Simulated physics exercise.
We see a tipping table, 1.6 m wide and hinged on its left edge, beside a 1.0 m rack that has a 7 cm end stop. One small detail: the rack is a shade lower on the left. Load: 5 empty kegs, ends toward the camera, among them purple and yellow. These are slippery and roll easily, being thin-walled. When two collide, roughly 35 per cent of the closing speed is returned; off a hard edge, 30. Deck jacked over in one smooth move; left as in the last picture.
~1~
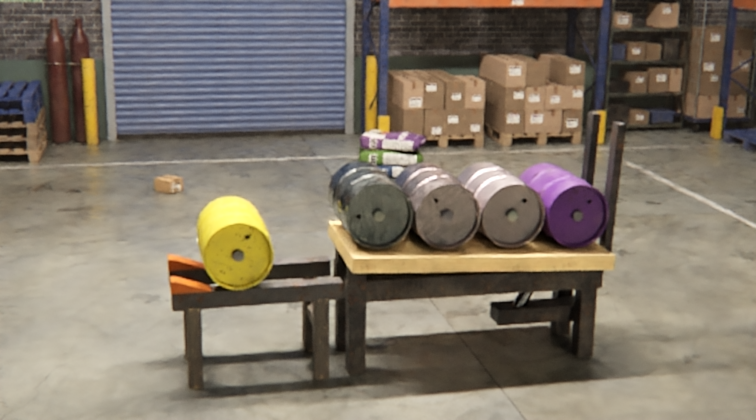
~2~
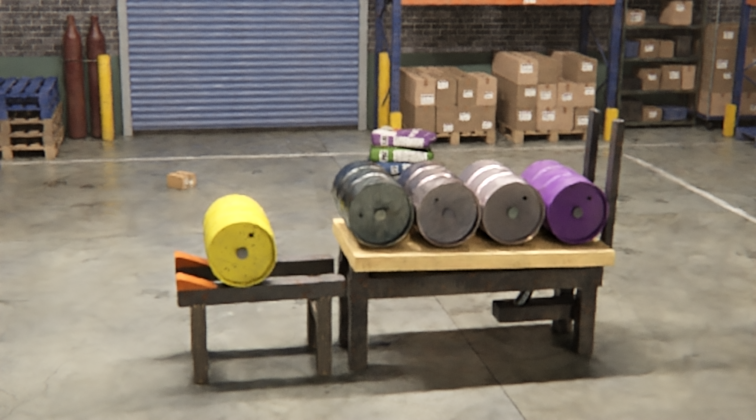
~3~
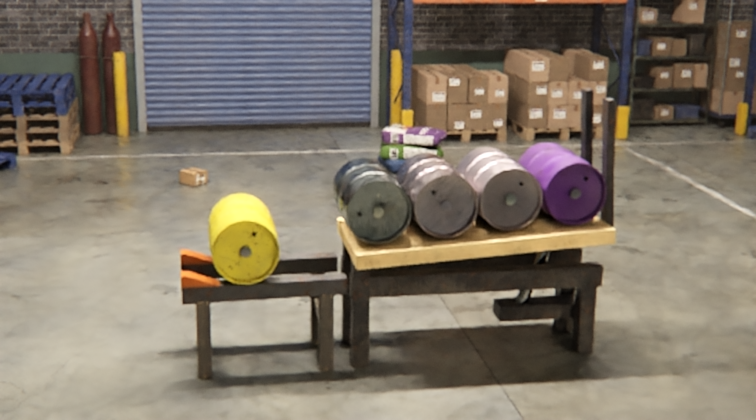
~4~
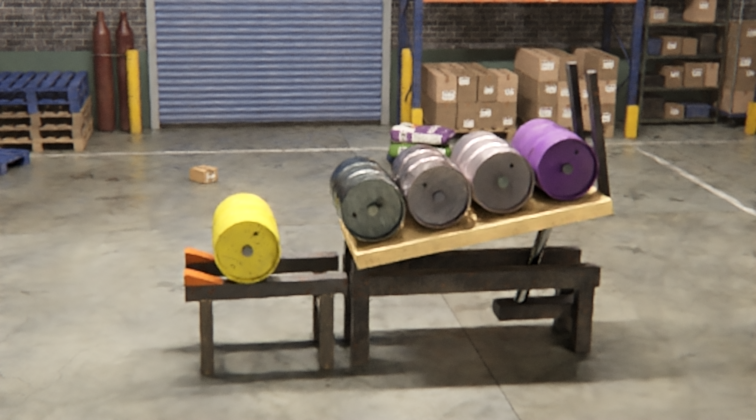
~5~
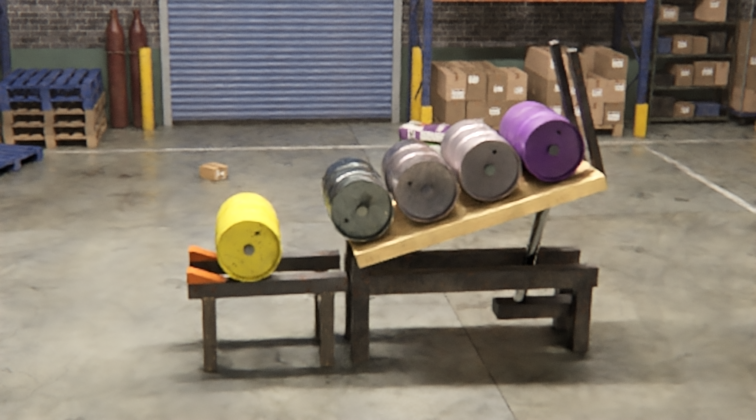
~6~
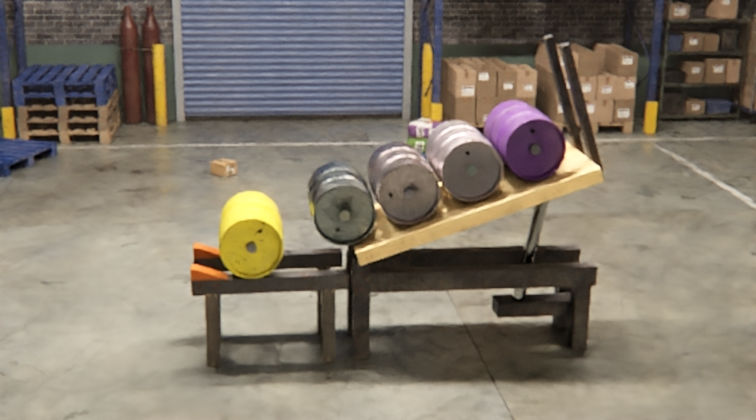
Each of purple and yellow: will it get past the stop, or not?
Verdict: Purple does not; yellow does so.
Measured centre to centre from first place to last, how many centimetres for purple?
Purple: Roughly 110.
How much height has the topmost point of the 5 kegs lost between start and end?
Roughly 0 cm.
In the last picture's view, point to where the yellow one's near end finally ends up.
Near pixel (16, 344).
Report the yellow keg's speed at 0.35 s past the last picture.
Estimate: Some 0.5 m/s.
Then, 0.3 s after the last picture, purple is on the deck, 90 cm from the hinge, rolling left; yellow is on the rack, 30 cm from the rack's far end, rolling left; 0 lost over the end.
Then, 0.8 s after the last picture, purple is on the deck, 75 cm from the hinge, rolling left; yellow is on the rack, 10 cm from the rack's far end, rolling left; 0 lost over the end.
Then, 1.1 s after the last picture, purple is on the deck, 55 cm from the hinge, rolling left; yellow is beyond the stop and falling; 1 lost over the end.
At rest (3.6 s after the last picture), purple is on the deck, 40 cm from the hinge; yellow is beyond the stop, on the ground; 1 lost over the end.
